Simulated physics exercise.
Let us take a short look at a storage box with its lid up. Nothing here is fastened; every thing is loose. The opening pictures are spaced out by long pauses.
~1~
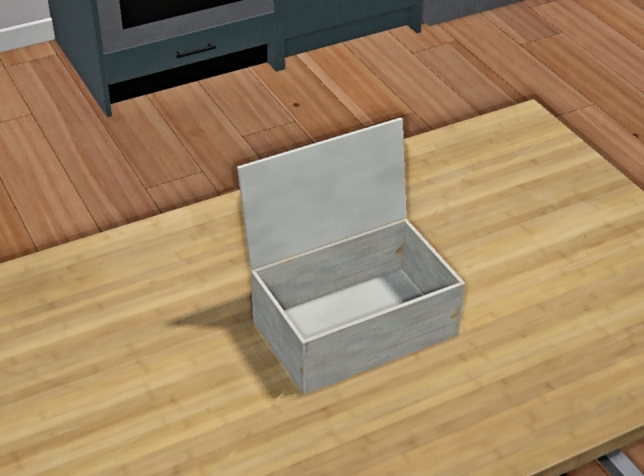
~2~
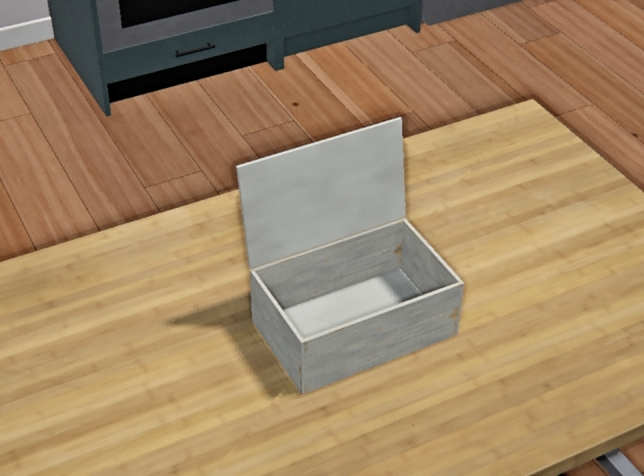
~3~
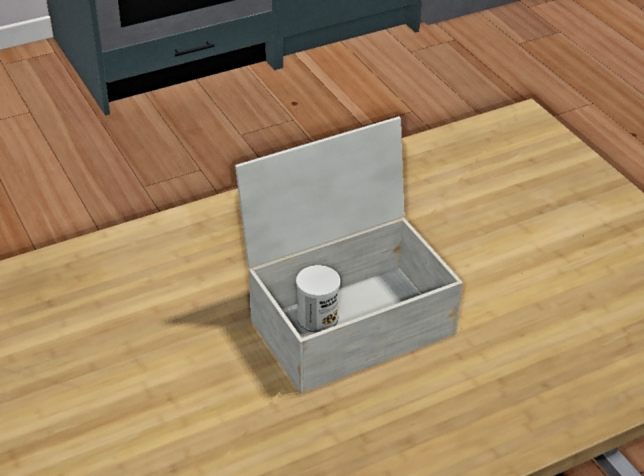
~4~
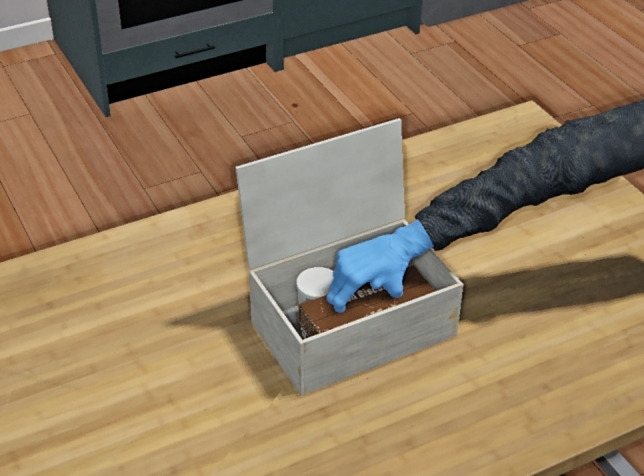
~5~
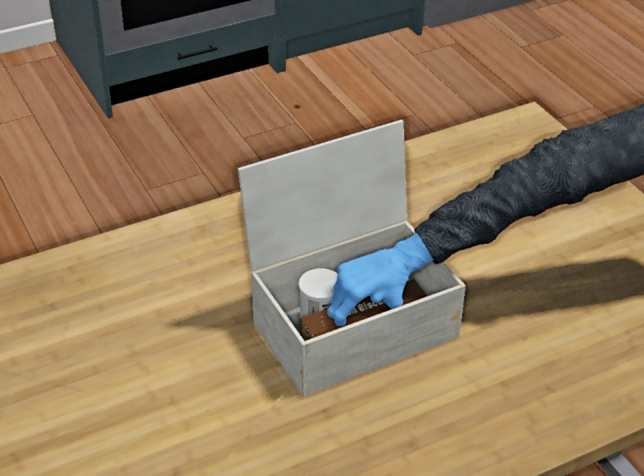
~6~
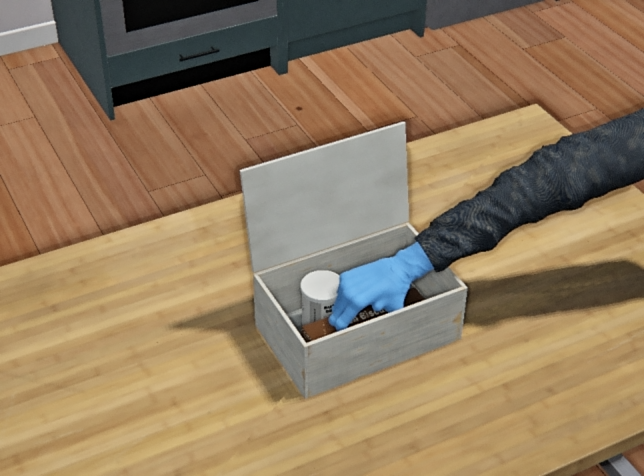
The footage shows an open, empty storage box on a wooden table; a white tin appears inside, then a blue-gloved hand holding a brown carton lowers it into the box beside the tin, still gripping it.
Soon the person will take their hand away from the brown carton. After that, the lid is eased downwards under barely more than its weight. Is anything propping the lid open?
No.
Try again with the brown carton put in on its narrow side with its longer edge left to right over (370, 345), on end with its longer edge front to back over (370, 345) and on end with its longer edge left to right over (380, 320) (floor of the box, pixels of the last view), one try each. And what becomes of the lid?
So: First go, the lid gets all the way down; second go, it can't get down; third go, it can't get down.
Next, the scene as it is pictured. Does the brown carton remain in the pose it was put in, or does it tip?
Looking at the last picture, the brown carton is left as set.
Then, 1.50 s past the last view, lid 65° above the rim.
Then, 1.90 s past the last view, lid 24° above the rim.
Finally, lid shut; both still in place. Final places as the last picture's camera would see them, brown carton near (369, 333).
